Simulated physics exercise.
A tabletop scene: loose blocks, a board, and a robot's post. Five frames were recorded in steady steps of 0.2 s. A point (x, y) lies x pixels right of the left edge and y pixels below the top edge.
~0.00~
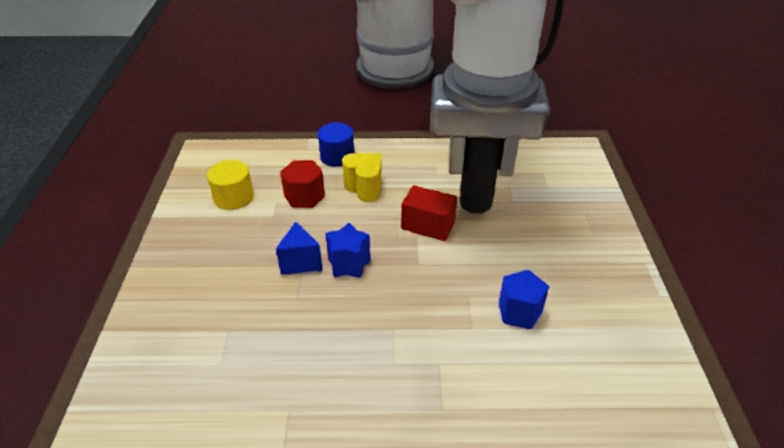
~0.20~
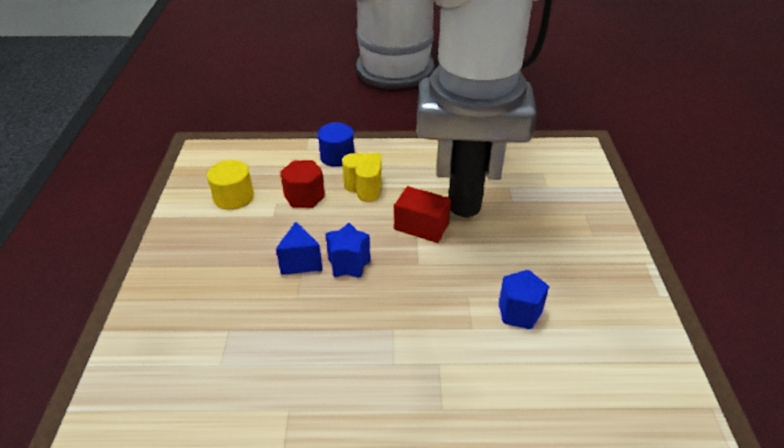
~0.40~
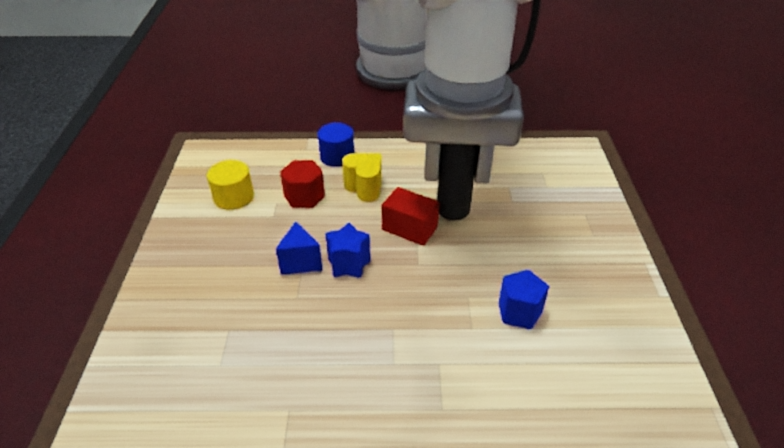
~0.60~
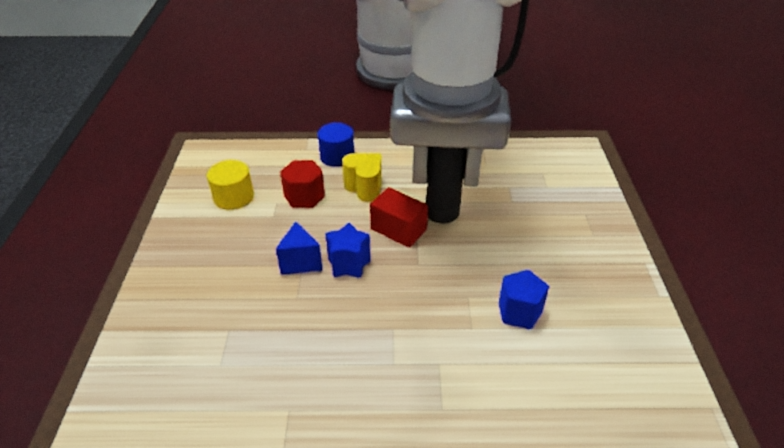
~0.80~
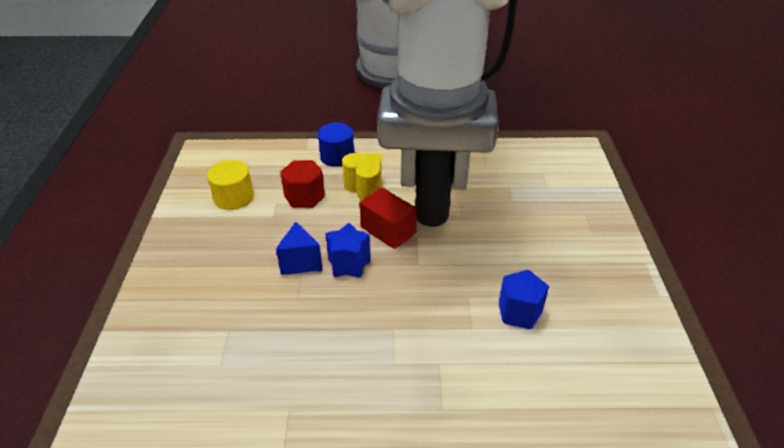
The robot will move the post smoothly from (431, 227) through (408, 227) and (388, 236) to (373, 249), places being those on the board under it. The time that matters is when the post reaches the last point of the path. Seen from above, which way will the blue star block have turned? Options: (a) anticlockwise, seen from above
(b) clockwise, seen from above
a - anticlockwise, seen from above.
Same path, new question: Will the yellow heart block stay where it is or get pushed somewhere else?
That block will keep its spot.
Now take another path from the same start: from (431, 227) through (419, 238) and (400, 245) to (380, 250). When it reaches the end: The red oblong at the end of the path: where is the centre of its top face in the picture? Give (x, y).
Its top middle: (356, 207).
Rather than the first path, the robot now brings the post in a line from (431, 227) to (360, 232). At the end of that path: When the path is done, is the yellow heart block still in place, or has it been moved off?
At the end of the path, it will still be in place.
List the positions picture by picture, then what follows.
The first frame shows post's lower end at (476, 204); blue star block at (347, 238); yellow heart block at (364, 163); red oblong at (430, 199).
The second frame shows post at (464, 207); red oblong at (423, 201).
The third frame shows post at (453, 210); red oblong at (411, 202).
The fourth frame shows post at (442, 213); red oblong at (399, 203).
The fifth frame shows post at (432, 216); blue star block at (347, 238); yellow heart block at (364, 163); red oblong at (388, 204).
On the path given first. Halfway along, post at (395, 220); red oblong at (359, 206), turned 30° clockwise.
At the end, post at (373, 239); blue star block at (338, 242), turned 25° anticlockwise; yellow heart block still; red oblong at (344, 209), turned 70° clockwise.
